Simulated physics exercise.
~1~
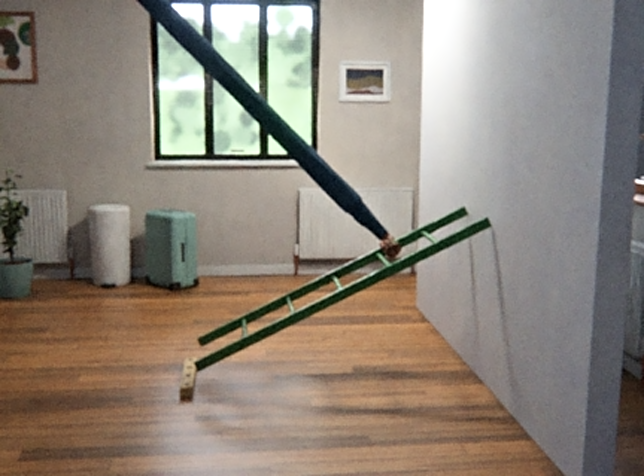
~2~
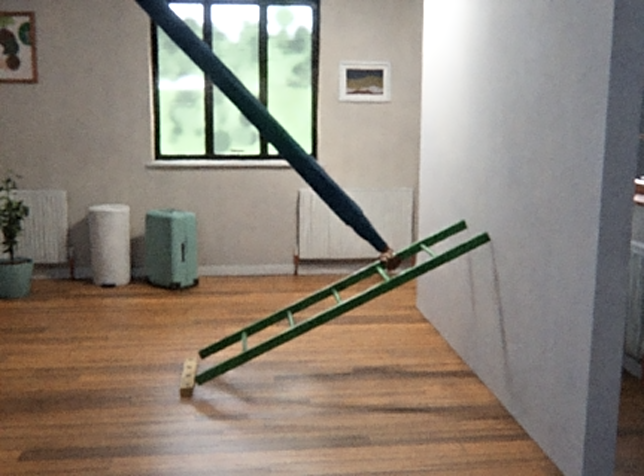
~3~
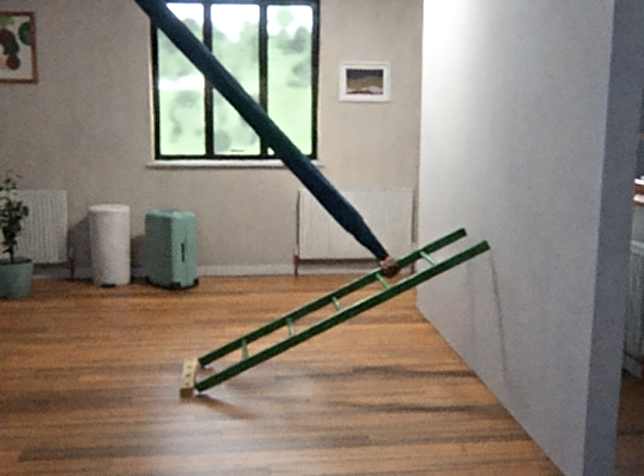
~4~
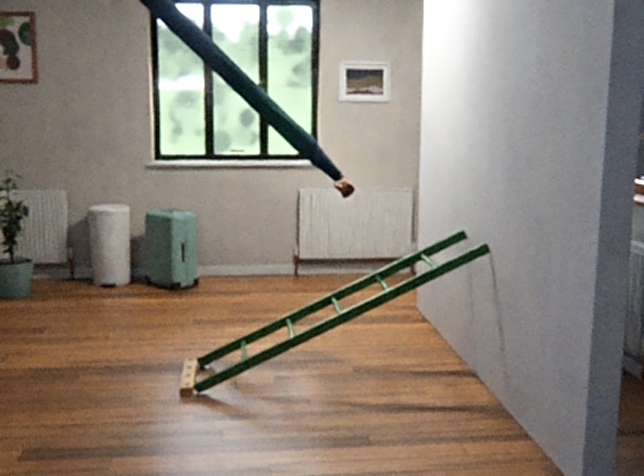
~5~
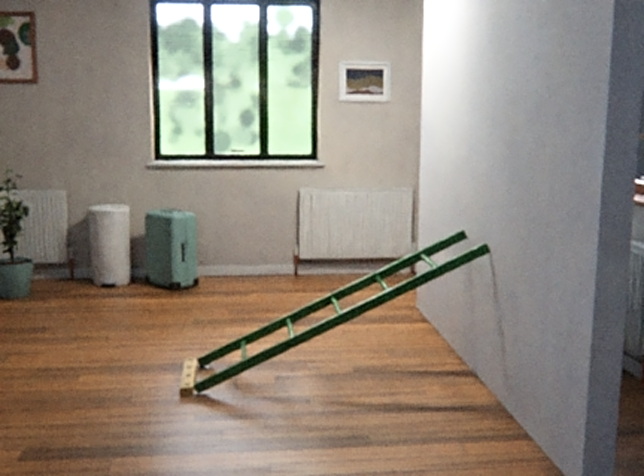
A green ladder is lowered against a wall by an arm, released, and stays leaning.
